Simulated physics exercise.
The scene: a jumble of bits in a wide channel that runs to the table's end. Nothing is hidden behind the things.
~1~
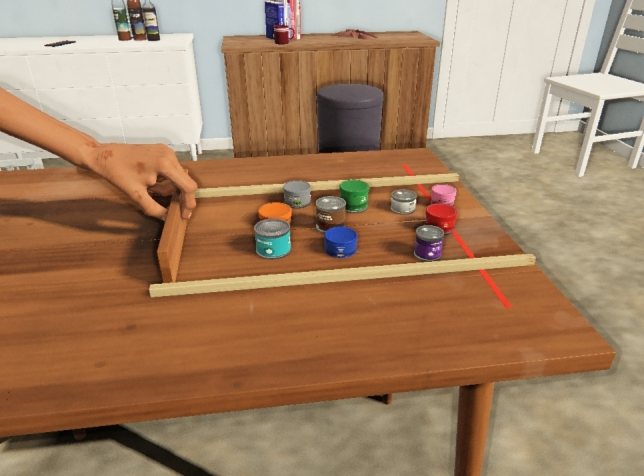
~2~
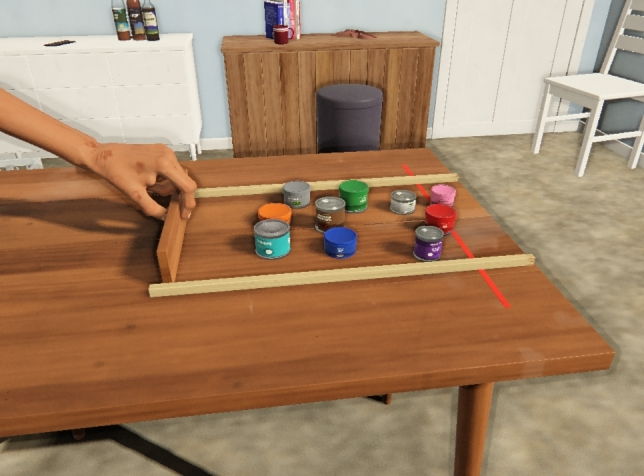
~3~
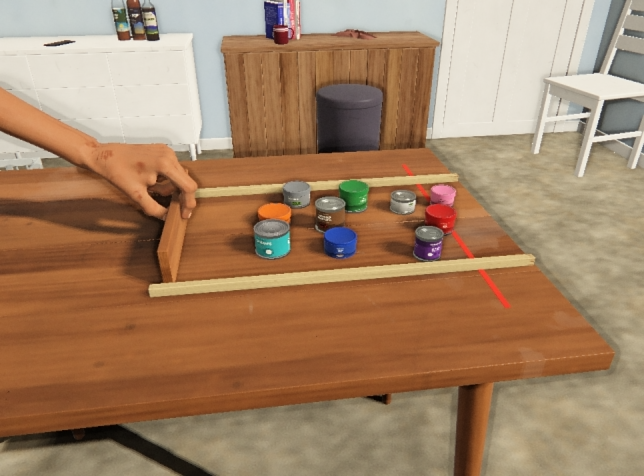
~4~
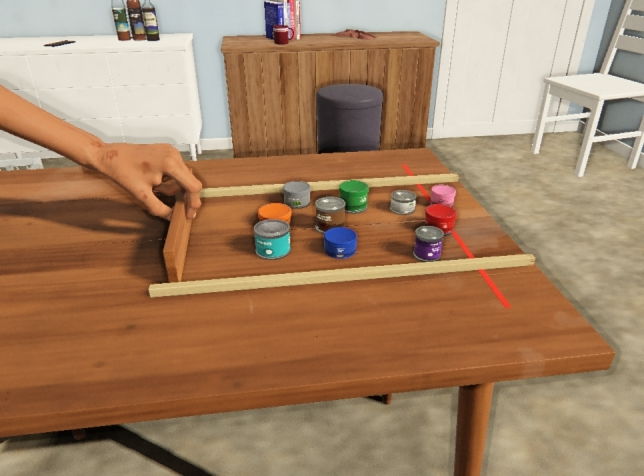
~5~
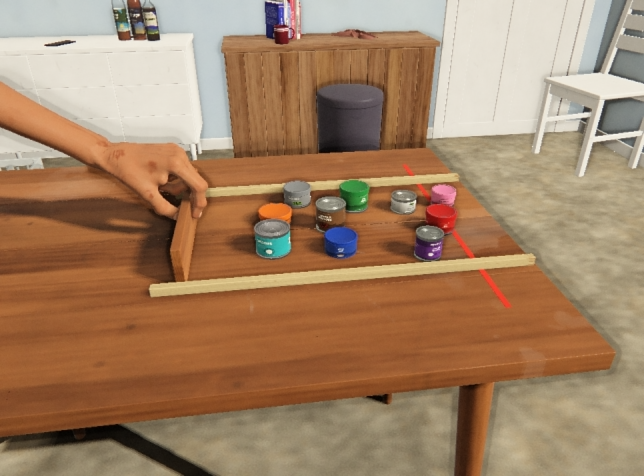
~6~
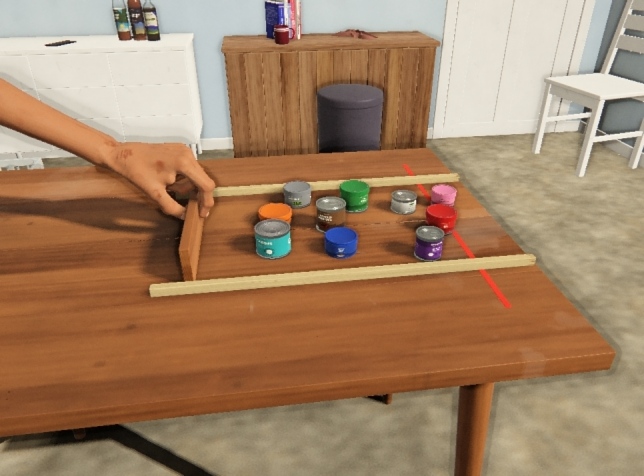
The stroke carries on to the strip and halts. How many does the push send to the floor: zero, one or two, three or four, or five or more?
Here the number that fall off is one or two.
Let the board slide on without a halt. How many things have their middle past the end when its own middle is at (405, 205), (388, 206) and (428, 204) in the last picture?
Place by place, 0, 0 and 0.
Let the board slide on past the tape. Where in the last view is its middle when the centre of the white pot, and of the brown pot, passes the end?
About (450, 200), and (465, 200) for the other.
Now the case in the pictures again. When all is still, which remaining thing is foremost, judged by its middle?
It is the red tin.
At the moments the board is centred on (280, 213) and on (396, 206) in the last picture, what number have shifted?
By then 2, and 10.
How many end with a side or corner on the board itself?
In contact: 3.
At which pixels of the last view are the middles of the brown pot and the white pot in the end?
First (476, 208), then (480, 202).
Early on, none off yet; pink tin at rest near (443, 197); red tin at rest near (440, 220); white pot at rest near (404, 202).
A while later, none off yet; pink tin at rest near (443, 197); red tin at rest near (440, 220); white pot travelled a little near (418, 203).
Finally, the number that fall off is one or two; lost, purple pot and pink tin.
